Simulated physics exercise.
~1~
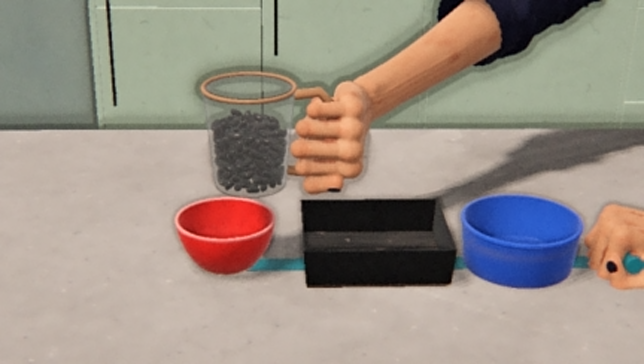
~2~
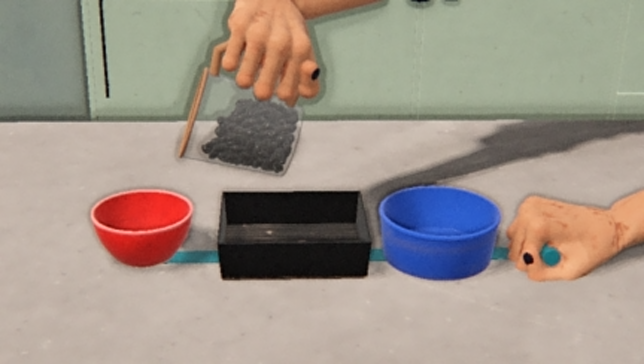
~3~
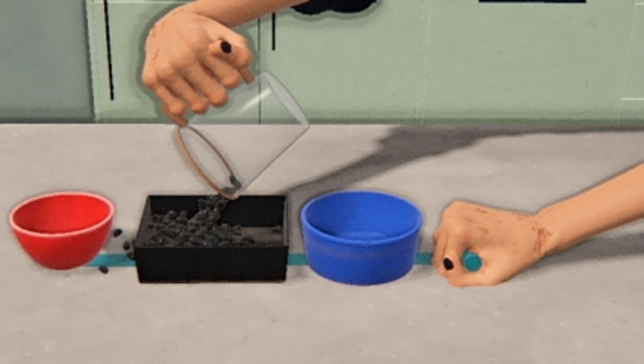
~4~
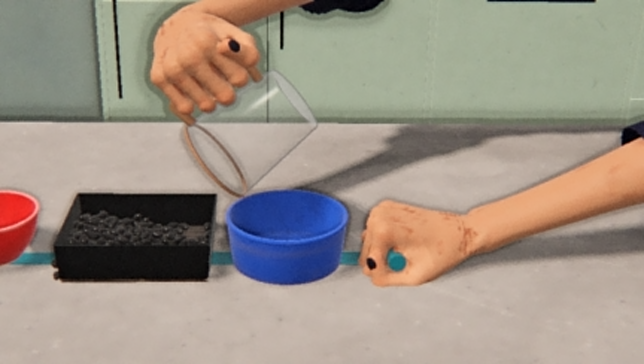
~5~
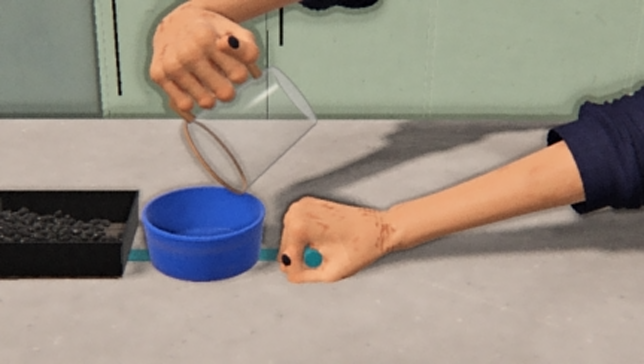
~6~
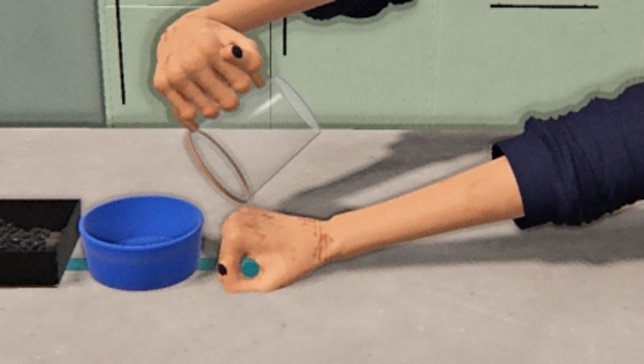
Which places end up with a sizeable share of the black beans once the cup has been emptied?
Only the black tin gets a sizeable share, as it catches nearly all of the beans. The red bowl and the blue dish get practically none, and just a few beans land outside on the counter.
